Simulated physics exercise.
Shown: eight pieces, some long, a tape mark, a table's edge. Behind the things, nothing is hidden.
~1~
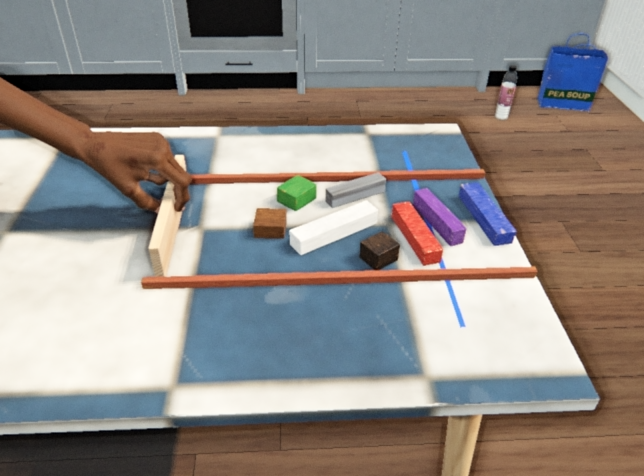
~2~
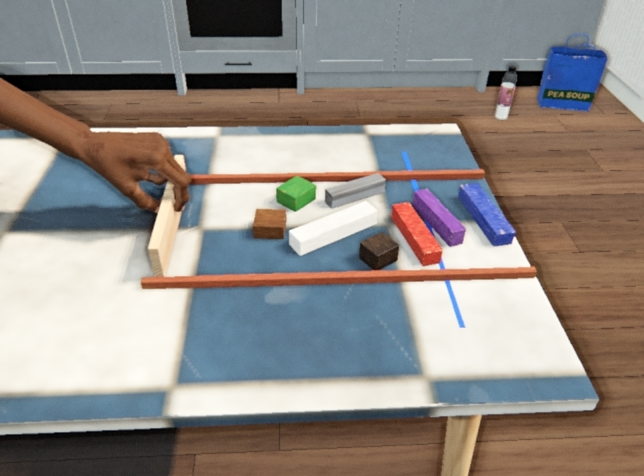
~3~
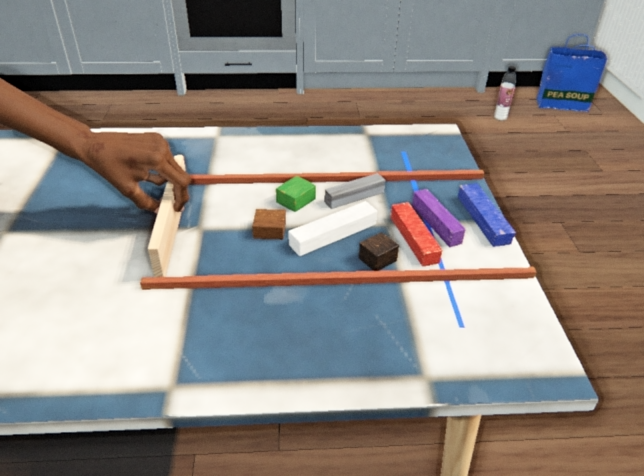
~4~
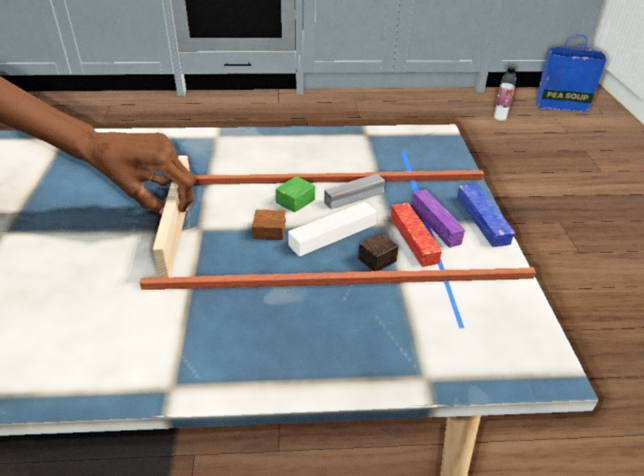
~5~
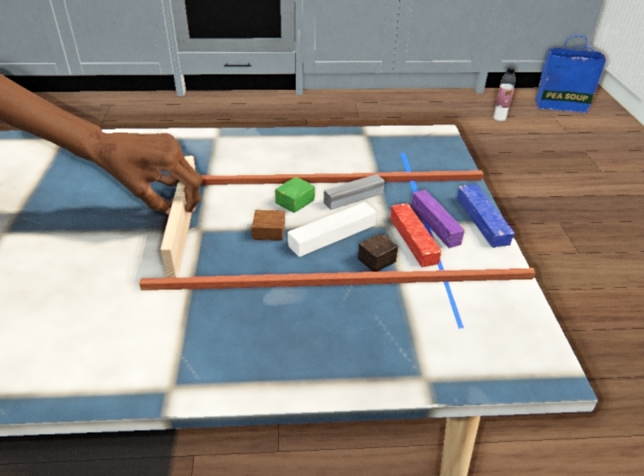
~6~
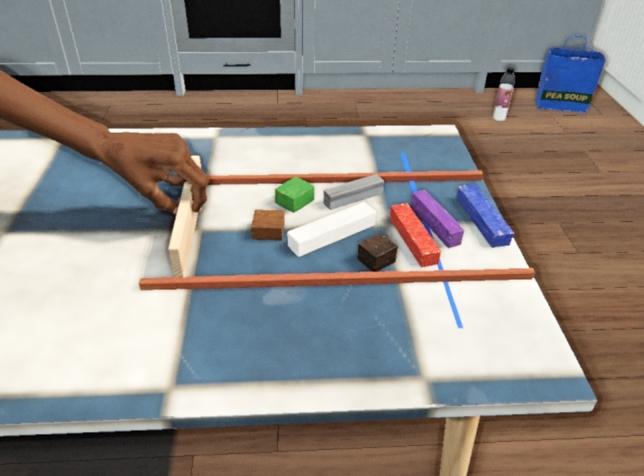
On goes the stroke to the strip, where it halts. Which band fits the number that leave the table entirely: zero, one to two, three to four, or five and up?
The band is one to two.
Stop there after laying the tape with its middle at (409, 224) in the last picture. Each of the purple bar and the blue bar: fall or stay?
Outcome: Purple bar is still present, blue bar goes missing.
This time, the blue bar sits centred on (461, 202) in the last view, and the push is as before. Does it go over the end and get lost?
It drops down.
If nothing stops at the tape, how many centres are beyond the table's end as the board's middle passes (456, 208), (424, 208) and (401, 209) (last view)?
Going through the three places, I get 3, 2 and 1.
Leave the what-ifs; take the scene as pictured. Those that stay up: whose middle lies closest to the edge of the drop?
It would be the red bar.
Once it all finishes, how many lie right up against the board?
Count: 3.
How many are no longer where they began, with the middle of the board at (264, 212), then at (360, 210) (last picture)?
Up to then 1, and up to the other point 7.
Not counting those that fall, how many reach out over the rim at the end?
The overhang total is 1.
Soon after, none off yet; blue bar at rest near (483, 214); purple bar at rest near (436, 218); red bar at rest near (414, 234).
After that, none off yet; blue bar at rest near (483, 214); purple bar moving near (440, 218); red bar moving near (422, 233).
And then, none off yet; blue bar displaced a little near (504, 214); purple bar displaced about its own width near (488, 218); red bar displaced about its own width near (469, 234).
In the end, the number that fall off is one or two; gone, purple bar and blue bar.
